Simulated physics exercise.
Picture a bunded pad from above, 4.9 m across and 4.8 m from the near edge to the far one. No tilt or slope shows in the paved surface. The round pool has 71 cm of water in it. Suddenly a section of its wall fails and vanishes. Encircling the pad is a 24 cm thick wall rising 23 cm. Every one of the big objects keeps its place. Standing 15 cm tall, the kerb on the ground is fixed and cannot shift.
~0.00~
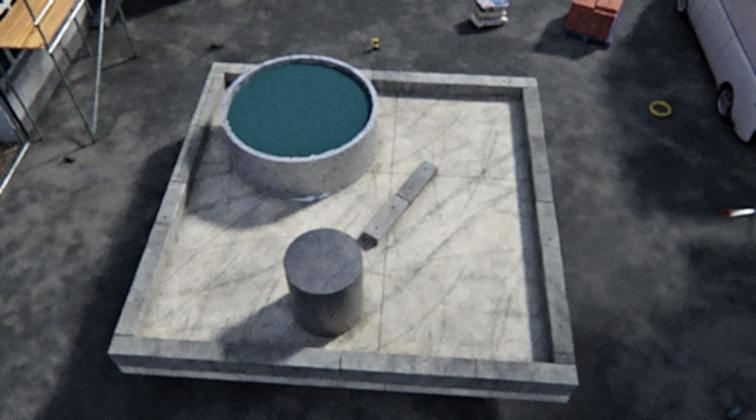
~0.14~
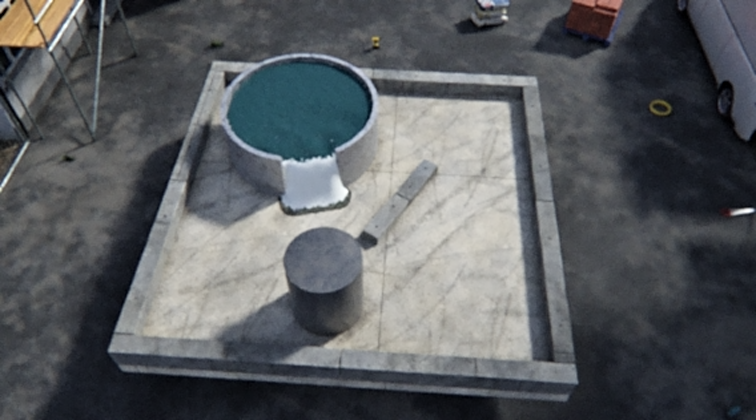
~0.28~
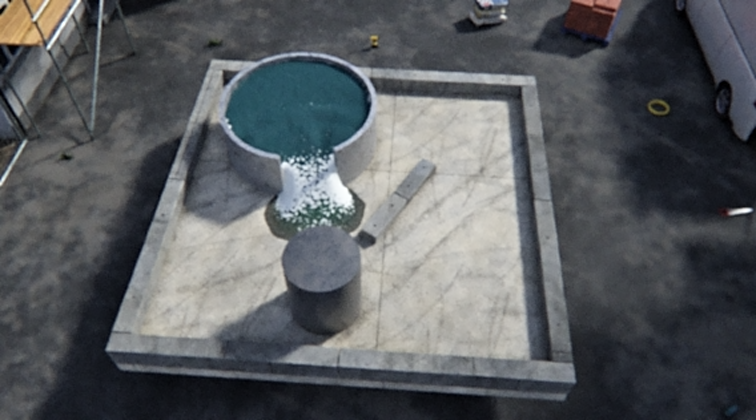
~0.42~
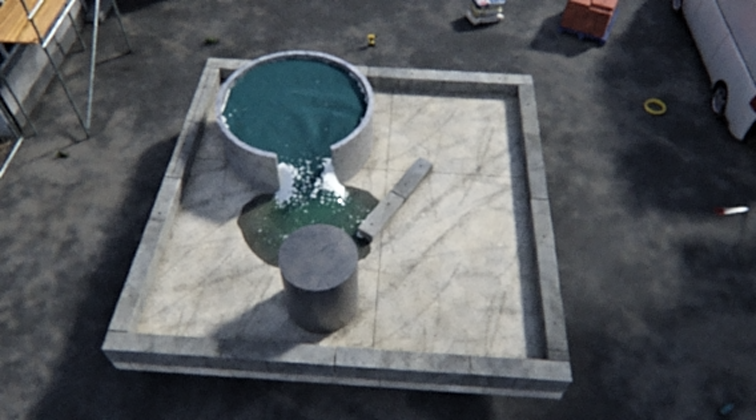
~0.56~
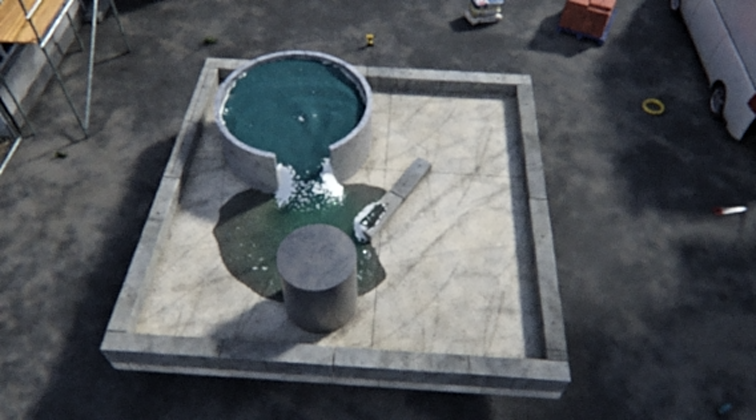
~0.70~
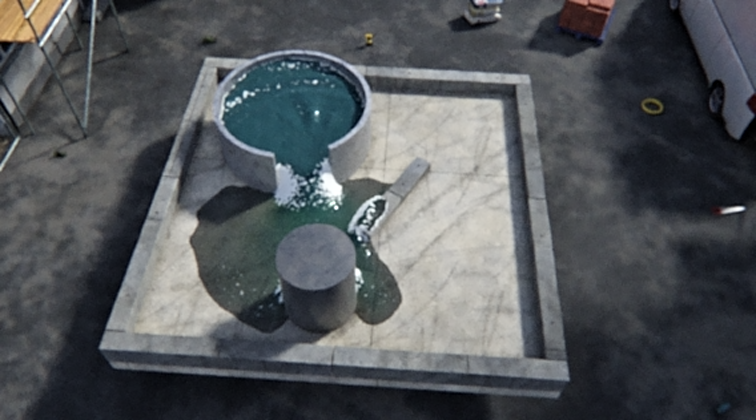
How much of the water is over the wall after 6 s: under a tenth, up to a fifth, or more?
The wave will carry short of one tenth across.
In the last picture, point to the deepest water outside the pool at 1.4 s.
At about (308, 197).
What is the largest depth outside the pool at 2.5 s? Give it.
Around 38 centimetres.
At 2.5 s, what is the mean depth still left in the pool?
Roughly 39 centimetres.
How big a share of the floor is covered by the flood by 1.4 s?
I'd say around 40 % is wet.
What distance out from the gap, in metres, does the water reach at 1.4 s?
That works out near 3.6 m.
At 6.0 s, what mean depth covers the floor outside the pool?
Roughly 9 cm.
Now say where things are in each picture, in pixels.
The first picture shows still water, 71 cm deep, in the round pool at (300, 109).
In the second picture, water pours out at (312, 181) and has run 0.5 m, to (344, 202); deepest outside 35 cm, 71 cm at the round pool's back.
In the third picture, the front is at (353, 225), 0.8 m from the gap at (310, 182); 0.8 m2 of floor is under water; 71 cm left at the back of the round pool.
In the fourth picture, the front is at (360, 254), 1.3 m from the gap at (307, 182); 1.8 m2 of floor is under water; 71 cm left at the back of the round pool.
In the fifth picture, the front is at (359, 289), 1.8 m from the gap at (306, 181); 2.8 m2 of floor is under water; 71 cm left at the back of the round pool.
In the sixth picture, water pours out at (305, 180) and has run 2.3 m, to (380, 315); deepest outside 50 cm, 65 cm at the round pool's back.
After 1.1 s water covers 25 % of the floor and is deepest (44 cm) near (308, 197); 0 % is over the wall.
After 1.4 s water covers 35 % of the floor and is deepest (42 cm) near (308, 197); 0 % is over the wall.
After 2.5 s water covers 55 % of the floor and is deepest (38 cm) near (137, 326); 1 % is over the wall.
After 4.0 s water covers 75 % of the floor and is deepest (24 cm) near (311, 262); 4 % is over the wall.
After 6.0 s water covers 85 % of the floor and is deepest (18 cm) near (207, 344); 4 % is over the wall.
